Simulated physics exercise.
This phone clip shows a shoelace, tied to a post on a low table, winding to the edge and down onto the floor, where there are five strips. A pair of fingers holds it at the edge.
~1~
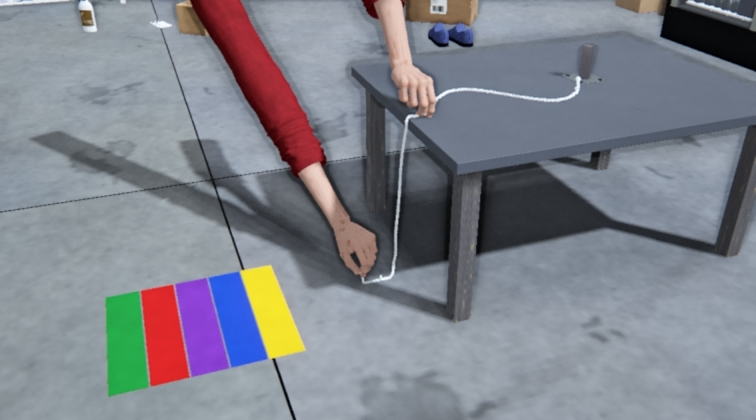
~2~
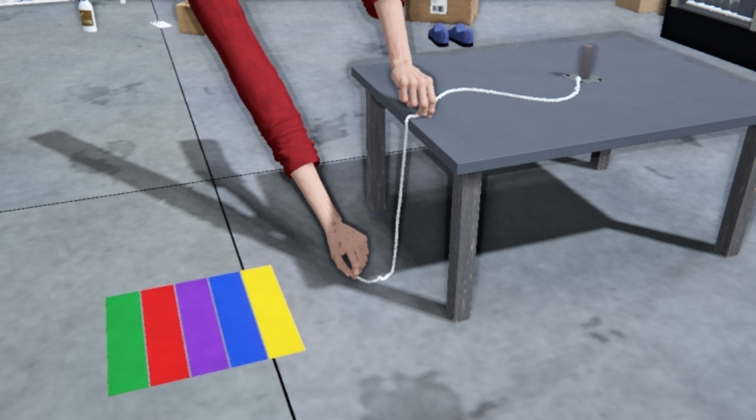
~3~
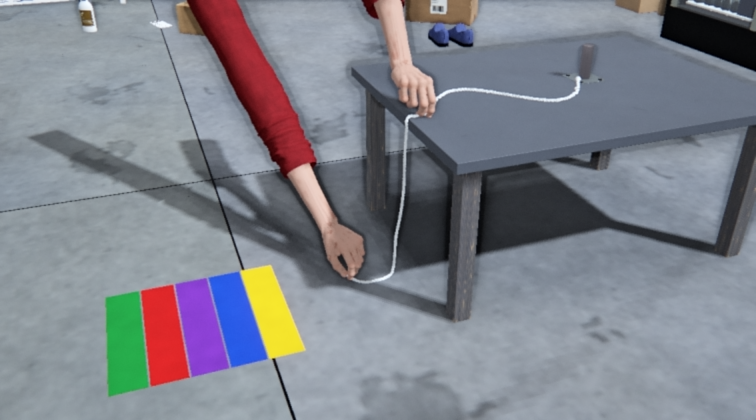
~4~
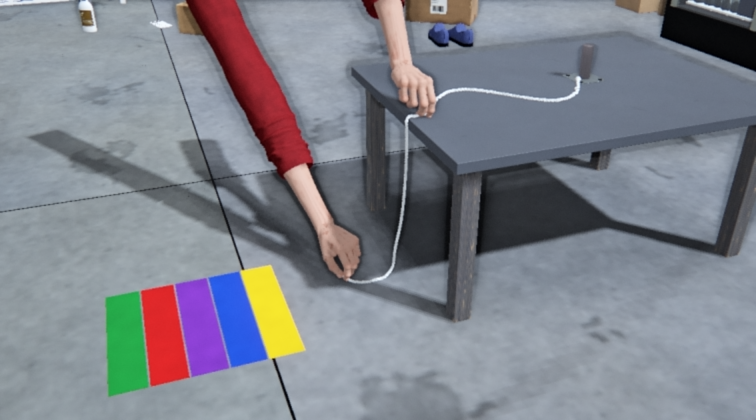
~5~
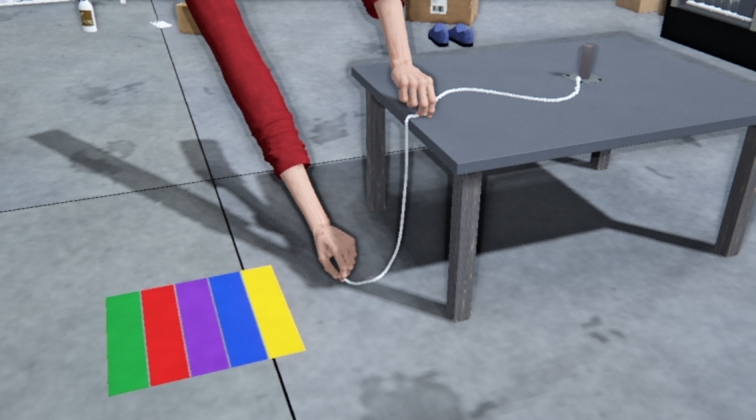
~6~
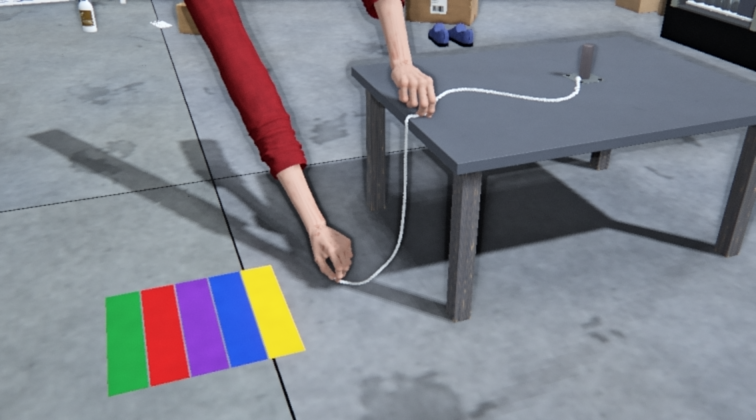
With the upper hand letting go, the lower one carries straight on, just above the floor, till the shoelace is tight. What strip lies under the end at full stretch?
The red one.
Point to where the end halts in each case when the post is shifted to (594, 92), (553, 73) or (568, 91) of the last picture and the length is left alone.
Taking the tries in turn, you get (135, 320), (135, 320) and (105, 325).
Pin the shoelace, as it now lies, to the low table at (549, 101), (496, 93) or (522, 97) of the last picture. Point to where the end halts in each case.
Pixel spots, one per try: About (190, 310), (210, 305), (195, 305).
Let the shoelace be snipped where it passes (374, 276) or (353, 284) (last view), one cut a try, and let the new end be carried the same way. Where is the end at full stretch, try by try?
It would be at (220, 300) in the first case and at (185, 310) in the second.
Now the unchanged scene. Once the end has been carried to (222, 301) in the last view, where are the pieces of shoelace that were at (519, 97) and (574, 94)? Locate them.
The first lands at (487, 99), while the second lands at (539, 87).
A little later, end near (222, 301); over blue.
Next, end near (180, 310); over purple.
When it is tight, end near (155, 315); over red. It halts on the red strip.
